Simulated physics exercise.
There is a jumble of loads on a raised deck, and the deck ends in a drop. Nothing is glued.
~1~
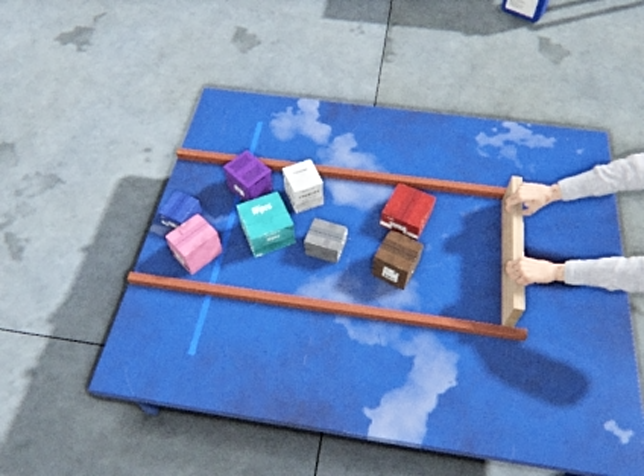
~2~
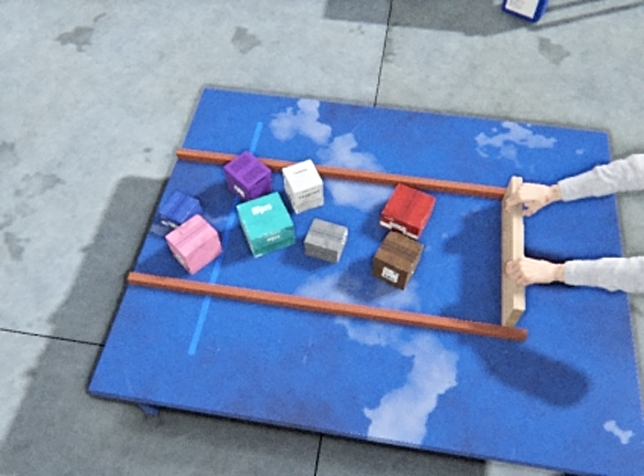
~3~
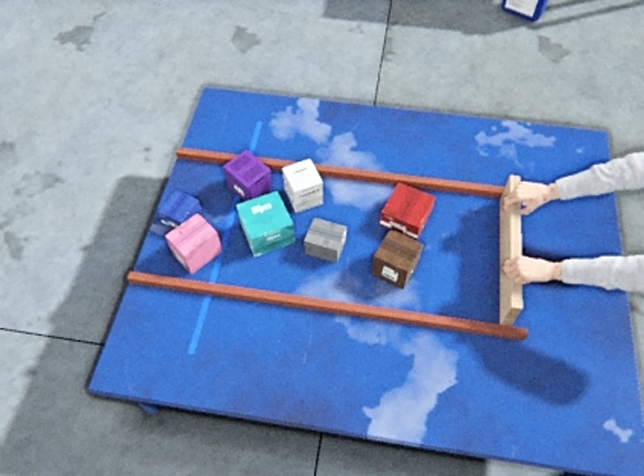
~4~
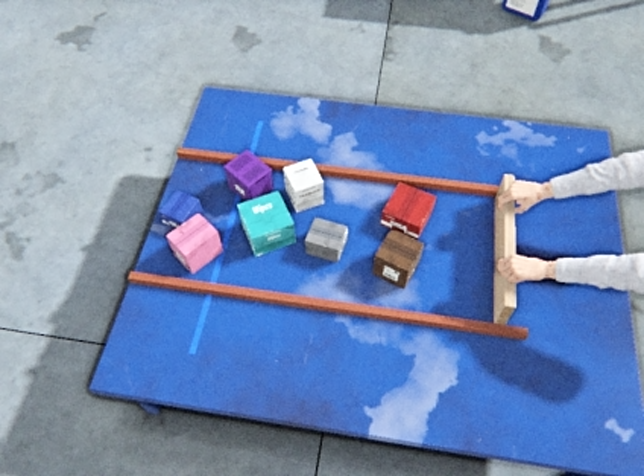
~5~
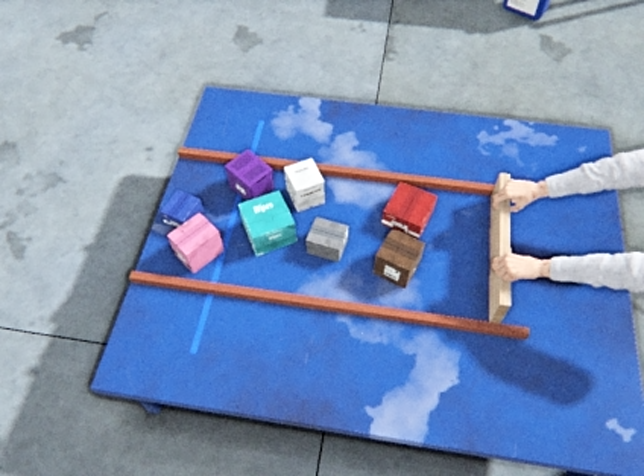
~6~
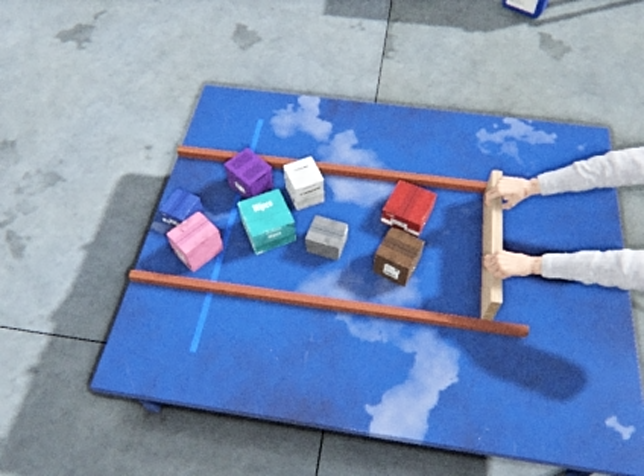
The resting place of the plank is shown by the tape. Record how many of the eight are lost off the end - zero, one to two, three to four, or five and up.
I reckon the ones pushed off reach three but not past four.
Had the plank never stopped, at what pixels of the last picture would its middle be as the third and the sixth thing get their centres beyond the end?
At (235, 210) for the third, at (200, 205) for the sixth.
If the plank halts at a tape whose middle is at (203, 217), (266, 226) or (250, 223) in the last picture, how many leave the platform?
Respectively 5, 1 and 1.
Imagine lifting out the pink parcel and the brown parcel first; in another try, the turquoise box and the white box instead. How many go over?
Tally of falls: 2 for the first try, 0 for the second.
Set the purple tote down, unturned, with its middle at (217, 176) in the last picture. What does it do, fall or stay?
The purple tote is lost.
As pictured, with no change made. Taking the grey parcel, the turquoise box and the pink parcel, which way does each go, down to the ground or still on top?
Final state - grey parcel: Still there, turquoise box: Fallen off, pink parcel: Still there.
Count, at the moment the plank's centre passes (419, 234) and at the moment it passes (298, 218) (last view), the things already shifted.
Up to then 2, and up to the other point 7.
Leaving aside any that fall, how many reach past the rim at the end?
In total, 0 of them.
Early on, none off yet; blue parcel at rest near (182, 210); pink parcel at rest near (196, 242); purple tote at rest near (250, 177).
A while later, none off yet; blue parcel at rest near (182, 210); pink parcel at rest near (194, 243); purple tote travelled a little near (231, 173).
Finally, the number that fall off is three or four; lost, turquoise box, purple tote and blue parcel.
